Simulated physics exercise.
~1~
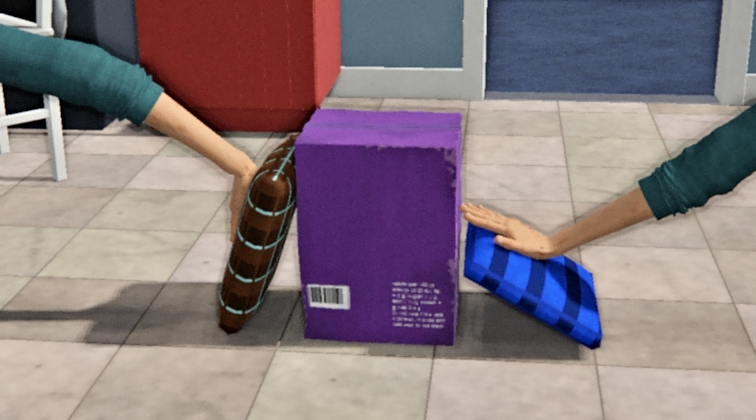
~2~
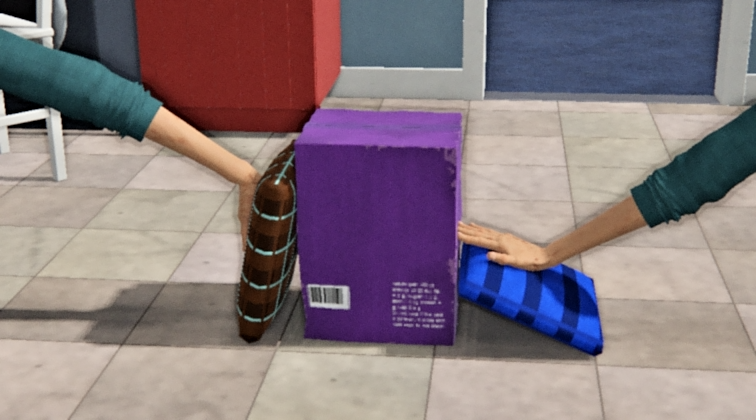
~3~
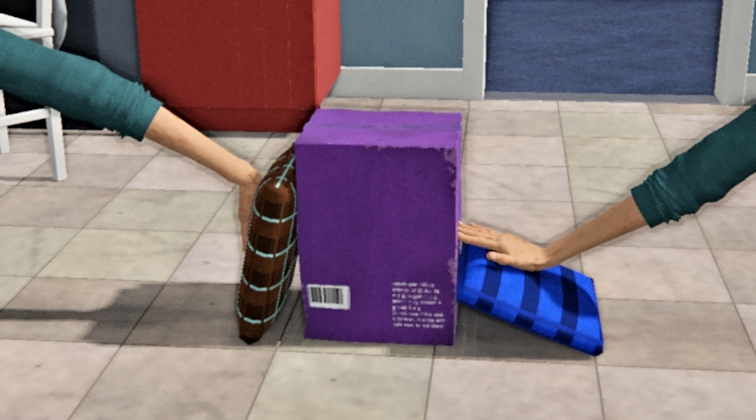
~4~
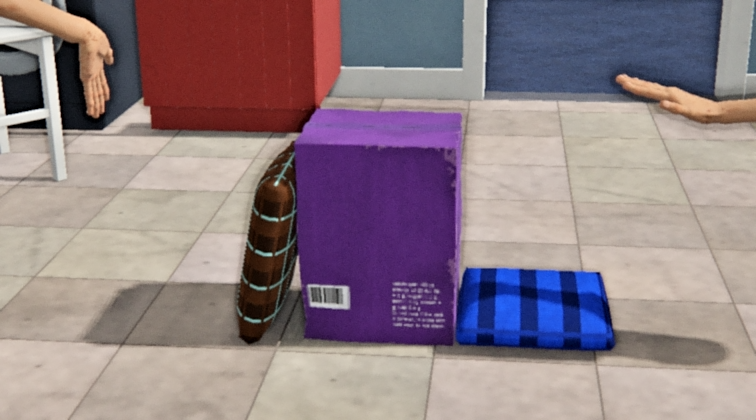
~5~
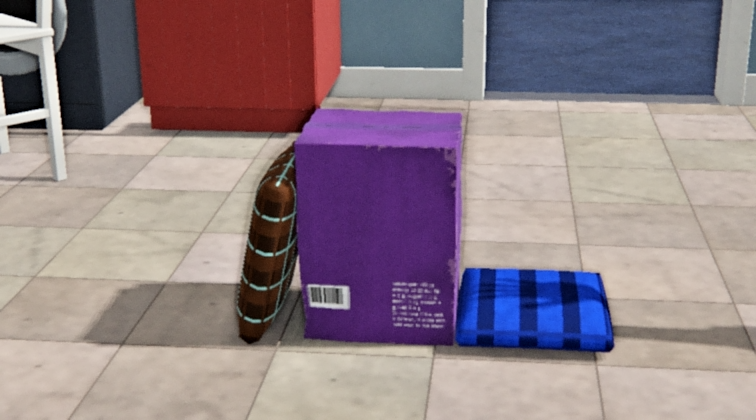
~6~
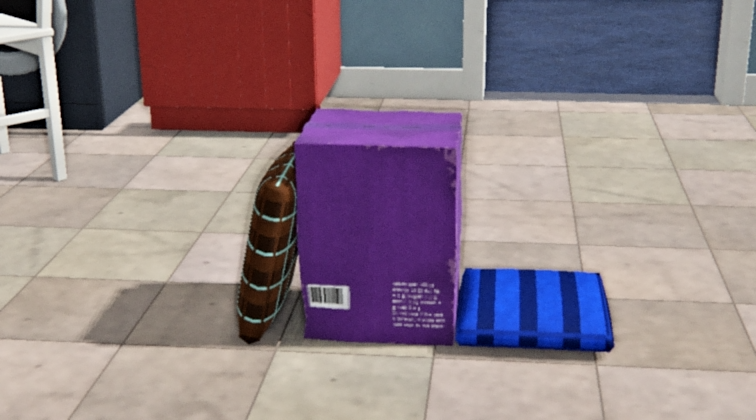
The video shows two hands holding a brown cushion and a blue cushion against opposite sides of a purple box on a tiled floor. The hands let go and withdraw, and the brown cushion stays leaning on the left while the blue one drops flat on the right.
